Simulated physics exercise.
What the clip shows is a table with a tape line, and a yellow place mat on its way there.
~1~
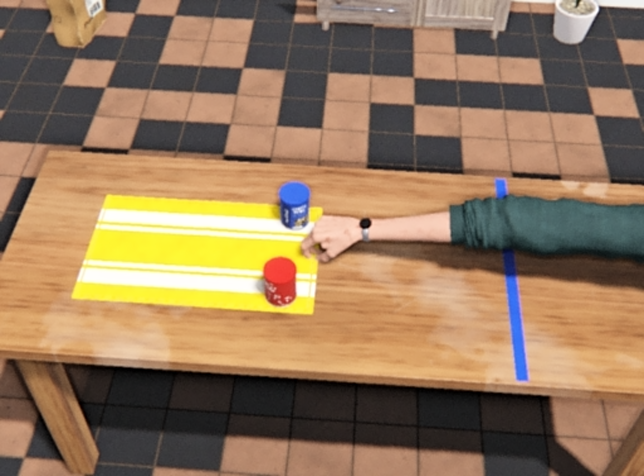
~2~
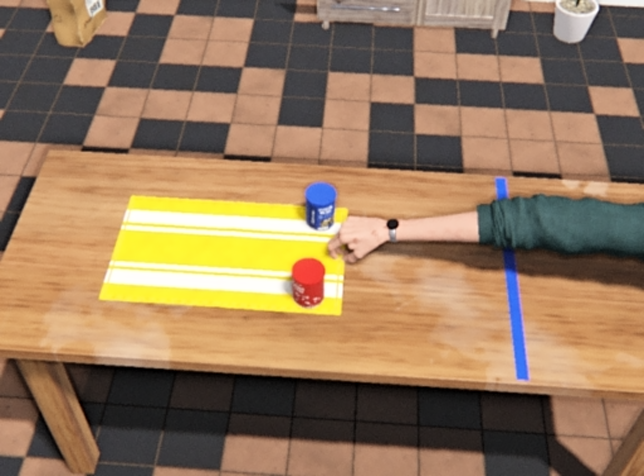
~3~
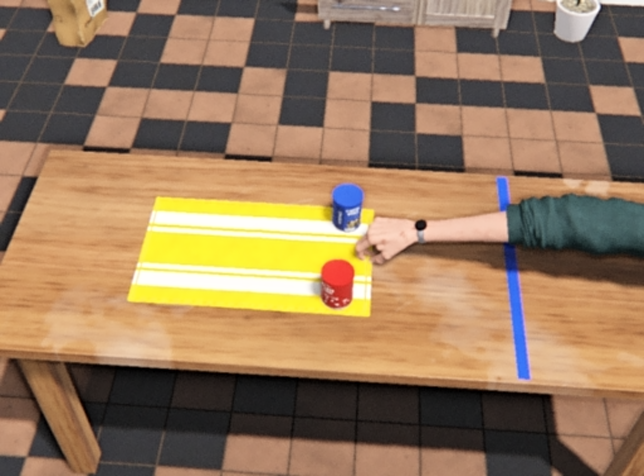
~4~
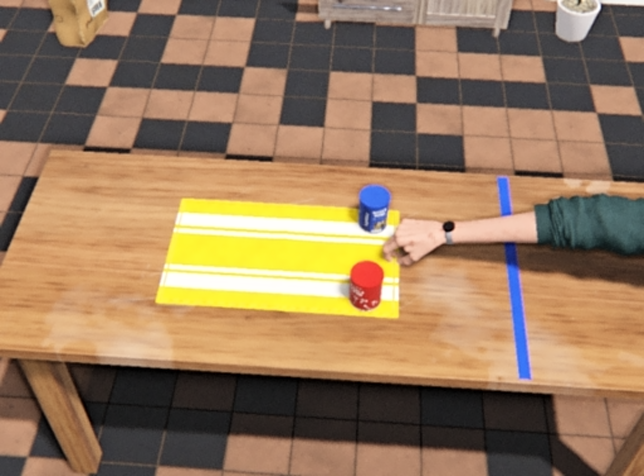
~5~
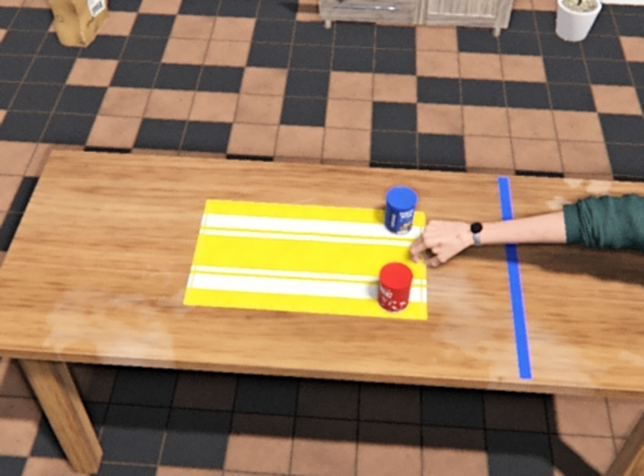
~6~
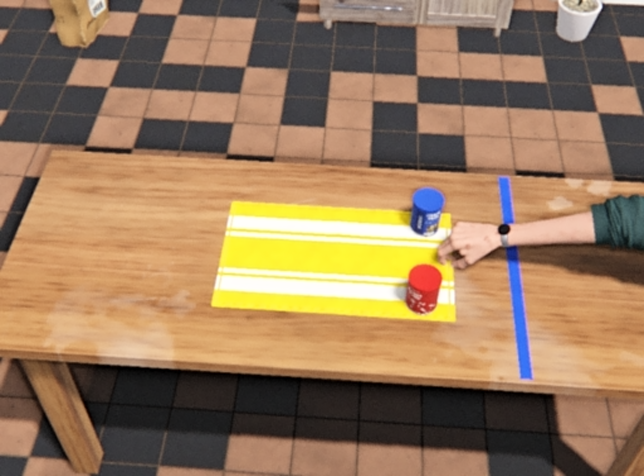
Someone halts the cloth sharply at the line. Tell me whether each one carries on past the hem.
The red tin carries on past it. The blue tin carries on past it.
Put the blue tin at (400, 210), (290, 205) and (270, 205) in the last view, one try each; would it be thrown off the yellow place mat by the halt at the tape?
In case one it slips over the edge, in case two it sits tight, and in case three it sits tight.
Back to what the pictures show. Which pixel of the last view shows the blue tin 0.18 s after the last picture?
It is near pixel (514, 218).
Then, 0.07 s on from there, hem short of the tape; red tin on the cloth near (463, 292); blue tin on the cloth near (463, 215).
Then, 0.18 s on from there, hem at the tape; red tin ahead of the hem near (519, 295); blue tin ahead of the hem near (514, 218).
In the end, hem at the tape; red tin ahead of the hem near (567, 299); blue tin ahead of the hem near (559, 222). The red tin shoots off the front and the blue tin slides clear of the cloth.
